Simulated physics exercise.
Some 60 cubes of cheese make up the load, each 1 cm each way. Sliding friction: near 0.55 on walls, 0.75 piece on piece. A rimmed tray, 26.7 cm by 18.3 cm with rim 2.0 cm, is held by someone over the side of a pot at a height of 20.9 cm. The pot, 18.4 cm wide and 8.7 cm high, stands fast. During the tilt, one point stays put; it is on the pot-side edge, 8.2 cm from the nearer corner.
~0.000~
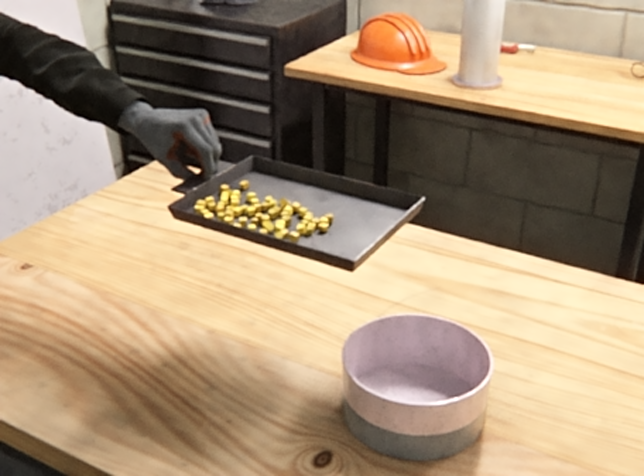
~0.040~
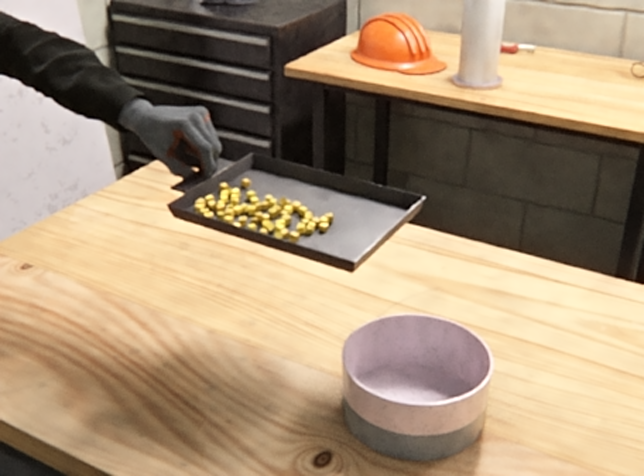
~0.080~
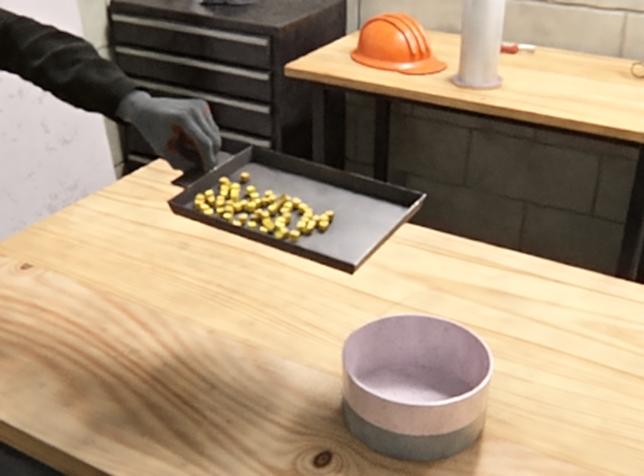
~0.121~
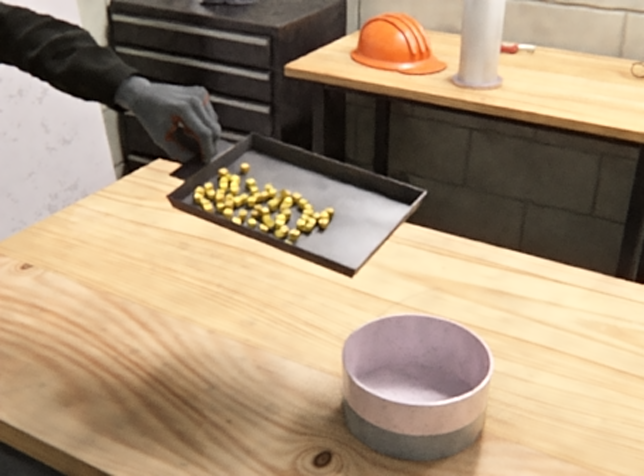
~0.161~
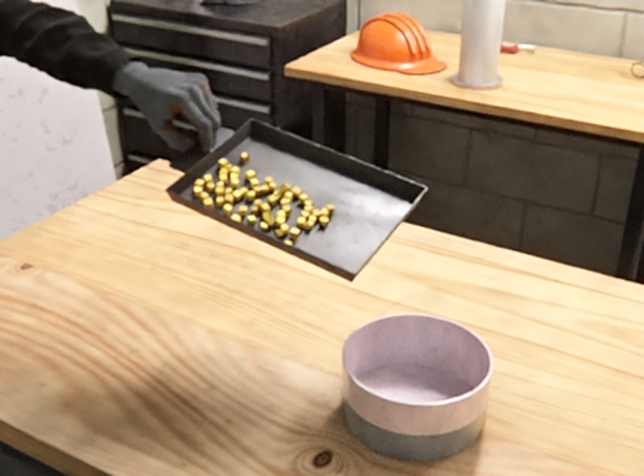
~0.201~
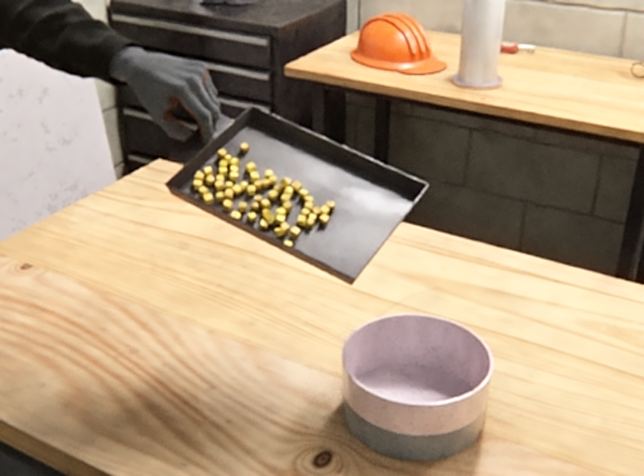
A gloved hand gradually tilts a dark tray of small yellow cubes toward the right.
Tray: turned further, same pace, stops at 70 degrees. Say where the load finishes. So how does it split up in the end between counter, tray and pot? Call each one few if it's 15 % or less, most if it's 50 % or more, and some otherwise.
I'd say counter some, tray some, pot some.
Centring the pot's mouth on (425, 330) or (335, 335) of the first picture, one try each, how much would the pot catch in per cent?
0 and 55 %.
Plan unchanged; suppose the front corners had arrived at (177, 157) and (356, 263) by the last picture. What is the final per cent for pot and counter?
That works out as pot 70 and counter 10.
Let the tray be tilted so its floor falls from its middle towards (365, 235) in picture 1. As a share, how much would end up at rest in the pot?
That would be close to 60 per cent.
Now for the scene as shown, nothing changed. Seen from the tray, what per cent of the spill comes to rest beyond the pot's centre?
Roughly 20 percent of the spill.
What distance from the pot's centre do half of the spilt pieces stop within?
About 20 cm from the centre.
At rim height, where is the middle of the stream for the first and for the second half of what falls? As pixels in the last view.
At about (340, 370), then at (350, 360).
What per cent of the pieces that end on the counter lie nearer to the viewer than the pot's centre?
I'd put it at around 100 per cent.
Then, at 0.40 s, tilt 46 degrees; the tray holds 100 %, the pot 0 %.
After 0.53 s, tilt 63 degrees; the tray holds 100 %, the pot 0 %.
Then, at 0.79 s, tilt 70 degrees; the tray holds 45 %, the pot 20 %.
In the end, at 2.2 s, counter 35 %, tray 25 %, pot 45 %.
